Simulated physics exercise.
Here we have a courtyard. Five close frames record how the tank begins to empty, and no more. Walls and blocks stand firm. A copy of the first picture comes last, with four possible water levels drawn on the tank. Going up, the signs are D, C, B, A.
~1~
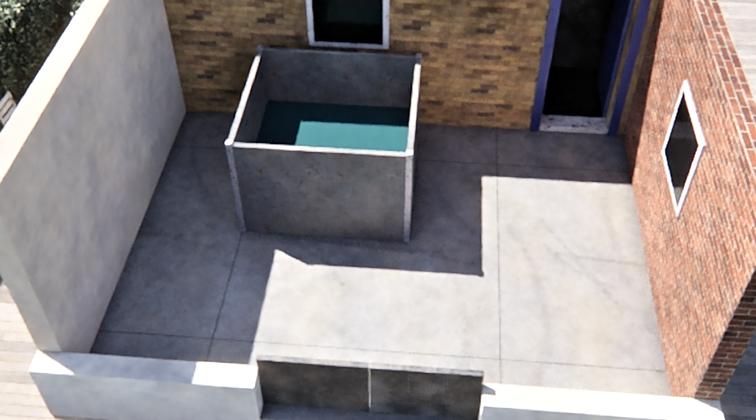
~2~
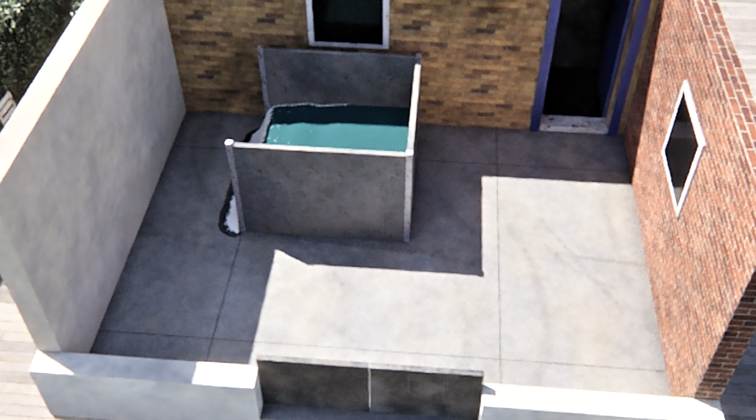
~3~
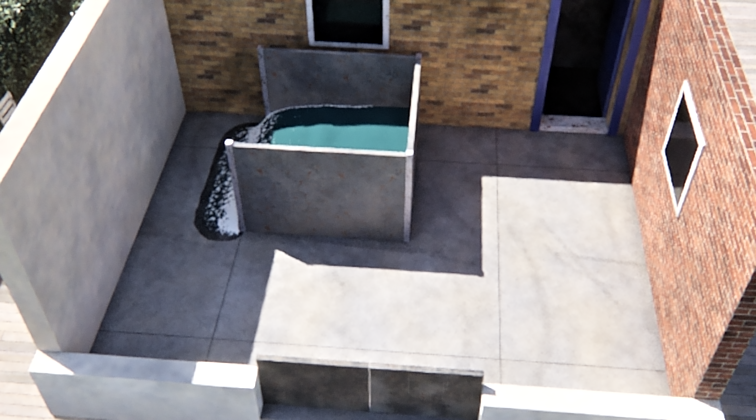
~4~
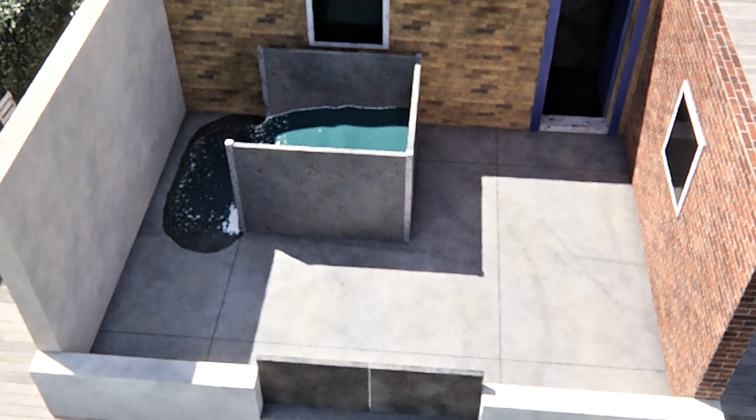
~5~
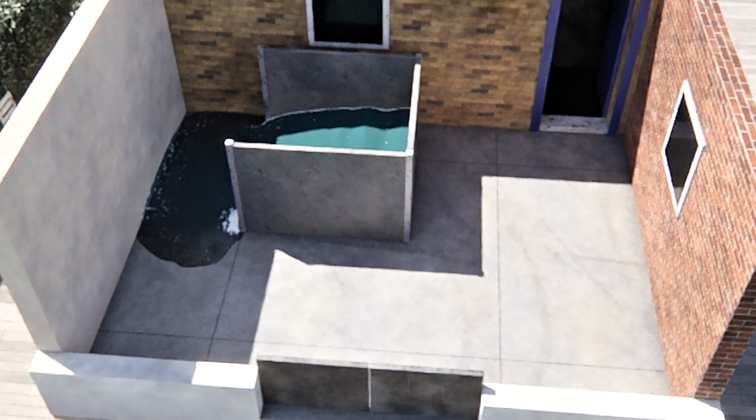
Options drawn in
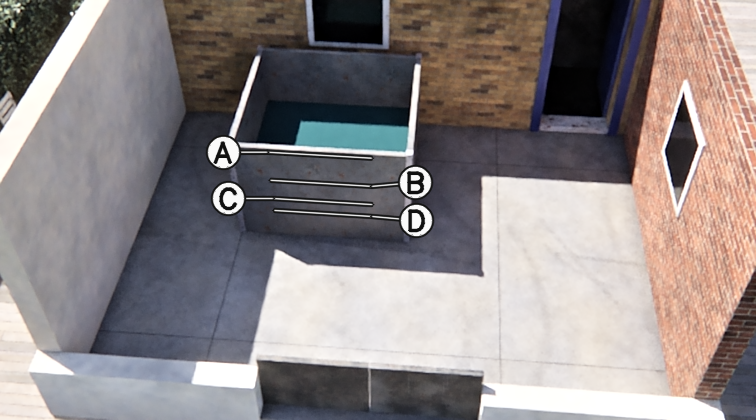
A paved grey courtyard is seen from high above, with a pale wall on the left, a tan brick wall with a window and blue-framed doorway behind, and red brick on the right. A grey tank of teal water stands near the back, and a low gate is shut in front. The tank's left side opens and dark water spreads leftward across the paving to the pale wall, while the view stays still.
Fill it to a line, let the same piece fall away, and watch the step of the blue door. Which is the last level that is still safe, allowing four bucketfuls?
C.
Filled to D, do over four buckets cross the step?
No.
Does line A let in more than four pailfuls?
Yes, it does.
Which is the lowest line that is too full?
The answer is B.
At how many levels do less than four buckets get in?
Two.
In white, A at (319, 155); B at (321, 183); C at (322, 201); D at (323, 213); from the bottom up D, C, B, A.
With A, dozens of bucketfuls pour in.
With B, about 9 bucketfuls get in.
With C, a bucket or two gets in.
With D, nothing gets over.
